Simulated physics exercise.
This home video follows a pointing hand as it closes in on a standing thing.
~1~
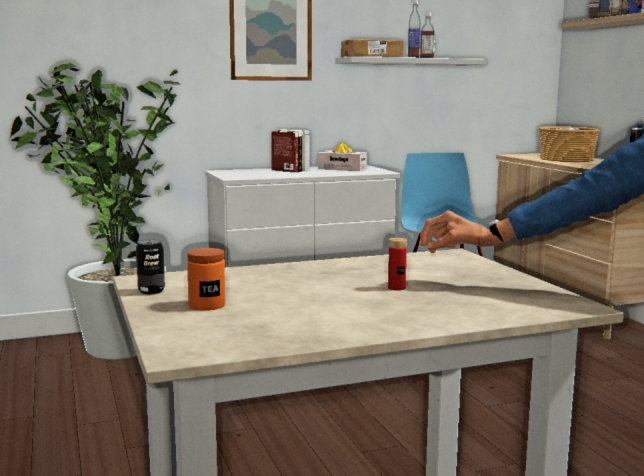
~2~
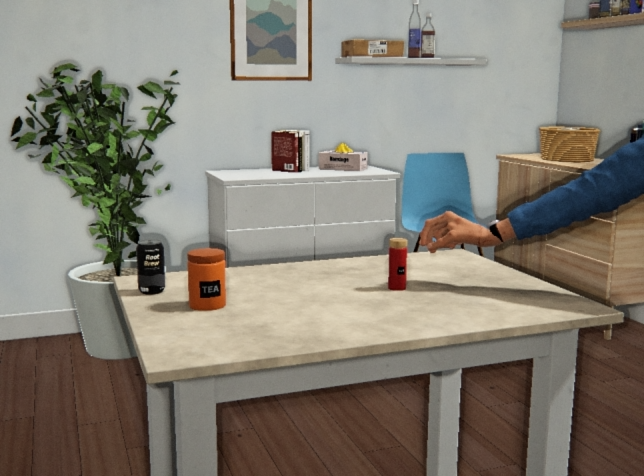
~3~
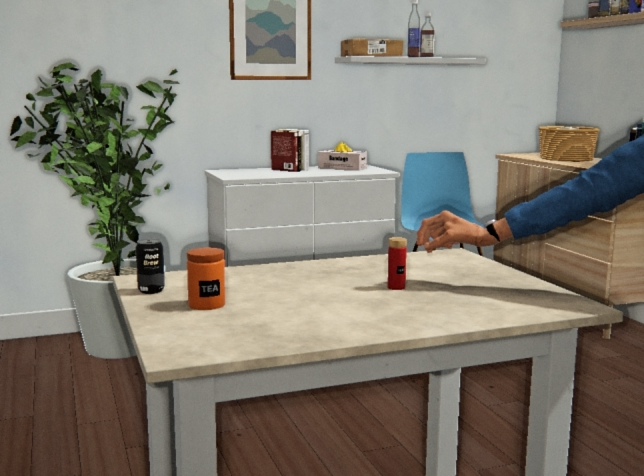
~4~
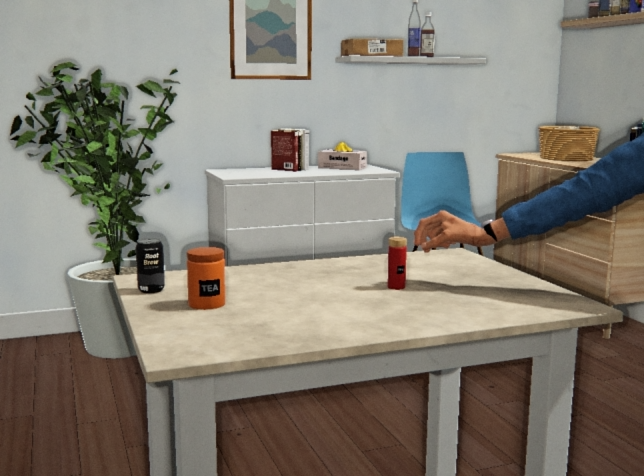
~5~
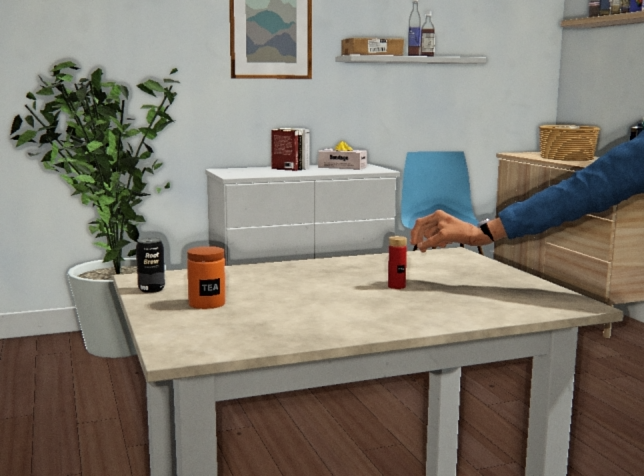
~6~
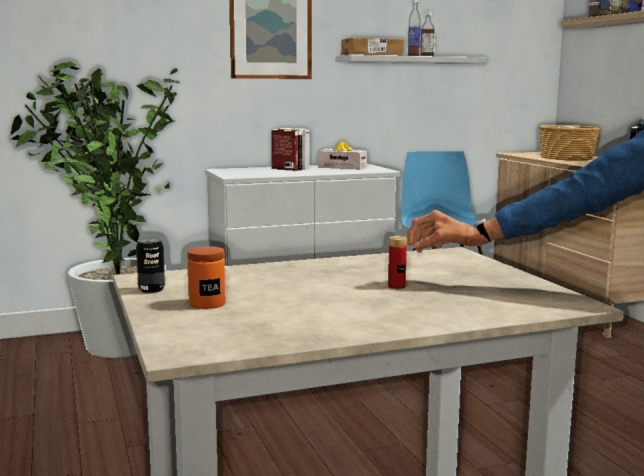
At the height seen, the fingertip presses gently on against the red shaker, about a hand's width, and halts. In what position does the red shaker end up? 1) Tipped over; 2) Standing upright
Answer: 1.
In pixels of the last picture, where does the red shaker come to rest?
Around (362, 281).
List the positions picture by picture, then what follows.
In the first picture, red shaker (397, 264).
In the second picture, red shaker (398, 264).
In the third picture, red shaker (397, 263).
In the fourth picture, red shaker (397, 263).
In the fifth picture, red shaker (397, 263).
In the sixth picture, red shaker (397, 262).
Then, 0.40 s after the last picture, red shaker tipped 22° from how it was near (389, 261).
Then, 0.60 s after the last picture, red shaker tipped 58° from how it was near (374, 269).
Then, 0.80 s after the last picture, red shaker on its side near (362, 281).
At rest, tipped over on the table, red shaker. Seen from the same camera at the end, red shaker near (362, 281).
